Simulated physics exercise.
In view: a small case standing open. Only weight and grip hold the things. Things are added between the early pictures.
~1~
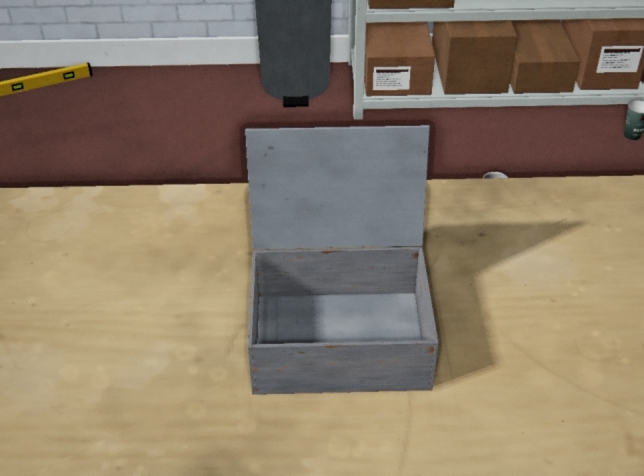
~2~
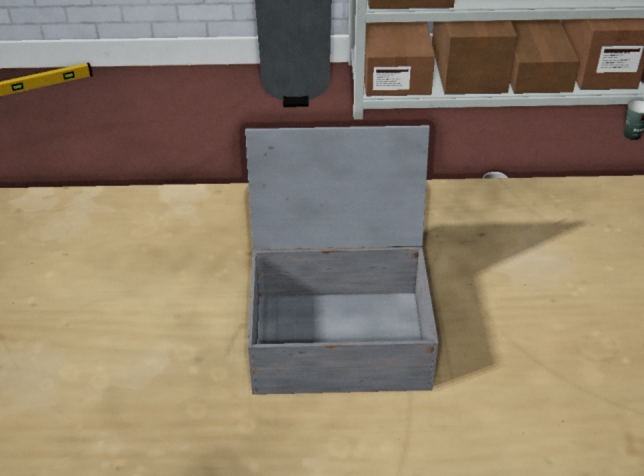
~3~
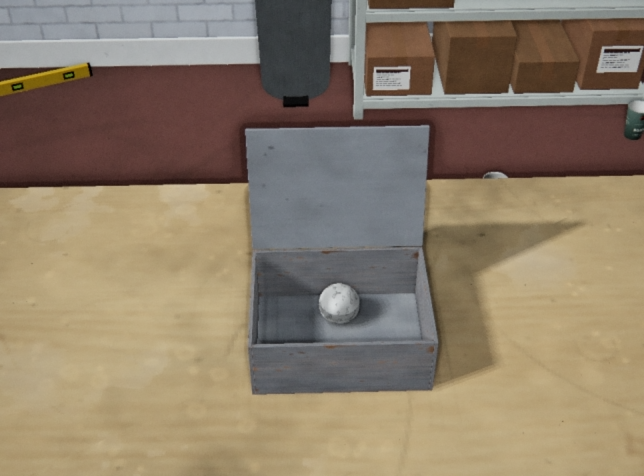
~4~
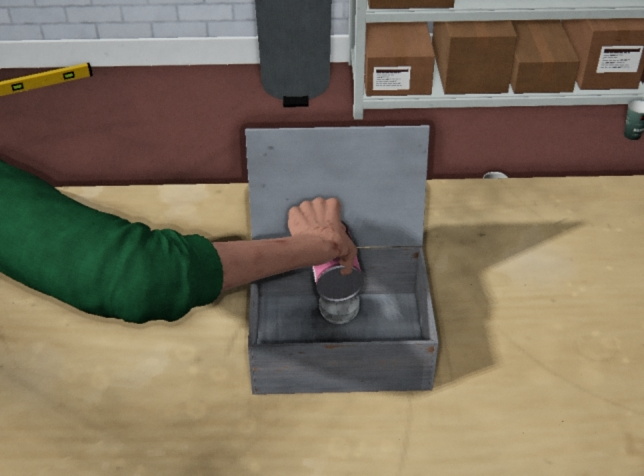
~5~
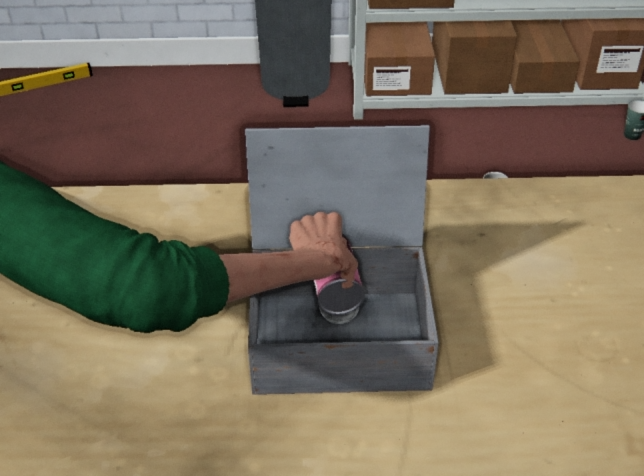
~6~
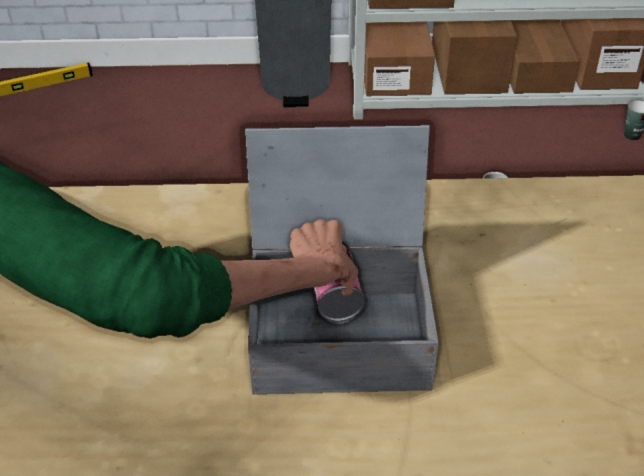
A hand in a green sleeve lowering a pink-labelled can over a white ball inside an open grey box.
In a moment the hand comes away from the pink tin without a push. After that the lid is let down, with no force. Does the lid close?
The lid will not close.
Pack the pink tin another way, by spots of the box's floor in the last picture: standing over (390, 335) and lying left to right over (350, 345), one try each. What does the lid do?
In the first case it will not close; in the second case it sits on the rim.
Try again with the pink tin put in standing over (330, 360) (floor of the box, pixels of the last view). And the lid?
Then it is held up.
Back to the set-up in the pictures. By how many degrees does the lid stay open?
About 6°.
Then, 0.60 s later than the last frame, pink tin moved about its own width near (317, 335); white ball moved a little.
Then, 1.30 s later than the last frame, lid 78° above the rim; pink tin moved about its own width near (337, 342); white ball moved a little.
Then, 1.90 s later than the last frame, lid 39° above the rim; pink tin moved about its own width near (338, 342); white ball moved a little.
Then, 3.00 s later than the last frame, lid 5° above the rim; pink tin moved about its own width near (338, 342); white ball moved a little.
When it is over, lid 5° above the rim; moved from the start, pink tin; white ball as before. End places, in pixels of the last picture, pink tin near (338, 343).
